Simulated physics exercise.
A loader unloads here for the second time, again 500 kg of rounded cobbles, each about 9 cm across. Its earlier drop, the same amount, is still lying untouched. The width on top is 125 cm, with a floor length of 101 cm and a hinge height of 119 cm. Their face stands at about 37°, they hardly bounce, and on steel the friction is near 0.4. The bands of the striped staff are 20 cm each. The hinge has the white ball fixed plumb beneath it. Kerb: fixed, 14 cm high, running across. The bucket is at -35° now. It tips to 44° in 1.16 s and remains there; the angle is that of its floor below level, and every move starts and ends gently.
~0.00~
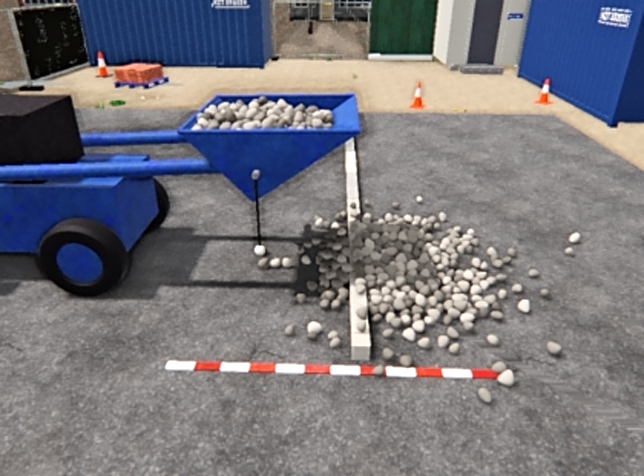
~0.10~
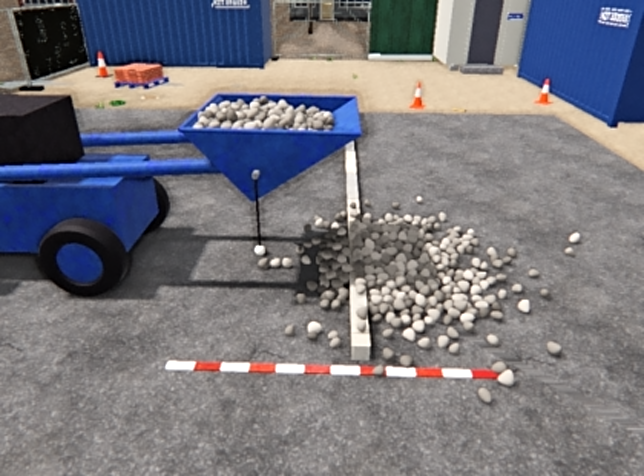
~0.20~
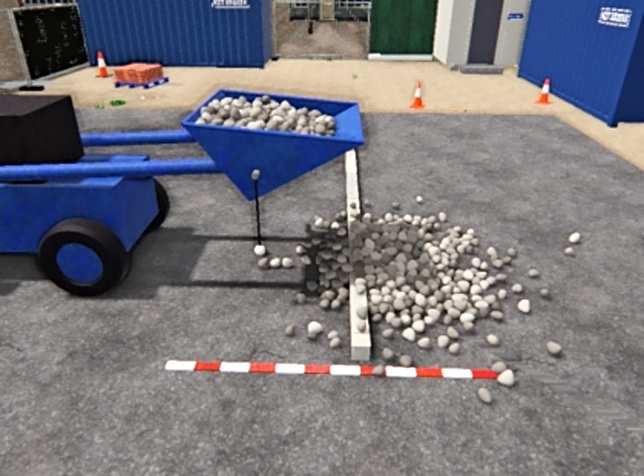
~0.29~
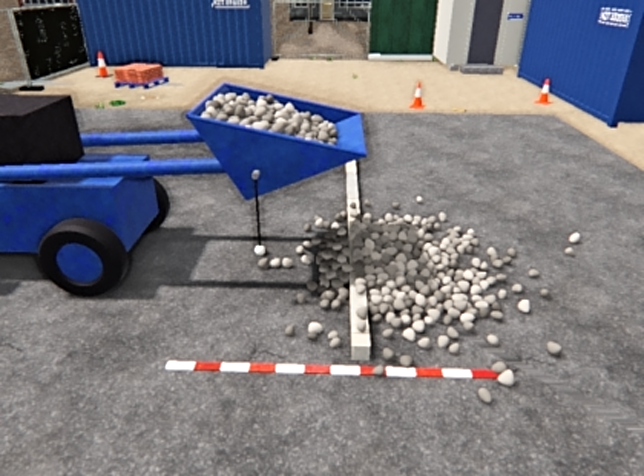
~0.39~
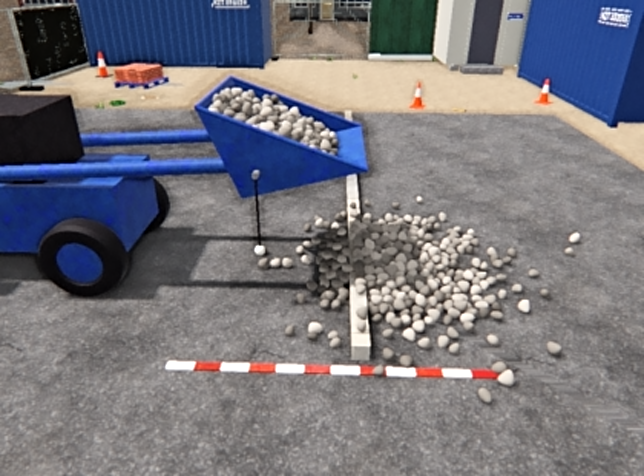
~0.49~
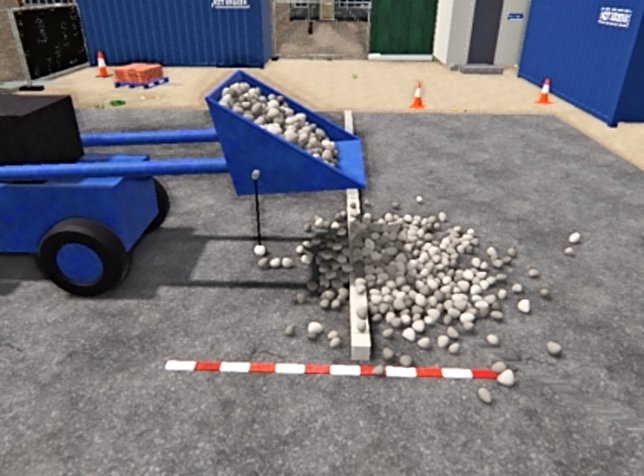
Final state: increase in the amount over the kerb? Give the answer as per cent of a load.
About 43 %.
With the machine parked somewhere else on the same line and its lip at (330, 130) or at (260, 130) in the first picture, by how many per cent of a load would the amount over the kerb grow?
First some 20, then 0 per cent.
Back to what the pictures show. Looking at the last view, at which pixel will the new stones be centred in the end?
I'd say close to (352, 251).
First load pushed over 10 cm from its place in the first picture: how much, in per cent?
15 %.
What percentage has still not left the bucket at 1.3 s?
It holds some 50 percent.
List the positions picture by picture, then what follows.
In the first frame, the bucket is at -35°, its lip at (360, 131); the top of the load is at (266, 109). The earlier load is highest near (380, 240), 23 cm above ground level, 21 % on this side of the kerb, 79 % over the kerb.
In the second frame, the bucket is at -33°, its lip at (361, 134); the top of the load is at (259, 108); the stones move at 0.2 m/s on average.
The third frame shows lip at (364, 142), floor tilted -29°, highest stones at (239, 108); the stones move at 0.3 m/s on average.
The fourth frame shows lip at (366, 155), floor tilted -22°, highest stones at (236, 103); the stones move at 0.3 m/s on average.
In the fifth frame, the bucket is at -14°, its lip at (367, 170); the top of the load is at (239, 98); the stones move at 0.4 m/s on average.
In the sixth frame, the bucket is at -5°, its lip at (366, 187); the top of the load is at (244, 94); the stones move at 0.5 m/s on average.
After 0.9 s the floor is at 32°; in per cent of one load, 100 in the bucket, 22 on this side of the kerb, 79 over the kerb; the foremost stones are at (539, 273).
After 1.3 s the floor is at 44°; in per cent of one load, 50 in the bucket, 67 on this side of the kerb, 84 over the kerb; the foremost stones are at (539, 273).
After 1.6 s the floor is at 44°; in per cent of one load, 6 in the bucket, 81 on this side of the kerb, 113 over the kerb; the foremost stones are at (539, 273).
After 4.4 s the floor is at 44°; in per cent of one load, 0 in the bucket, 78 on this side of the kerb, 122 over the kerb; the foremost stones are at (544, 270). Net gain over the kerb, 43.
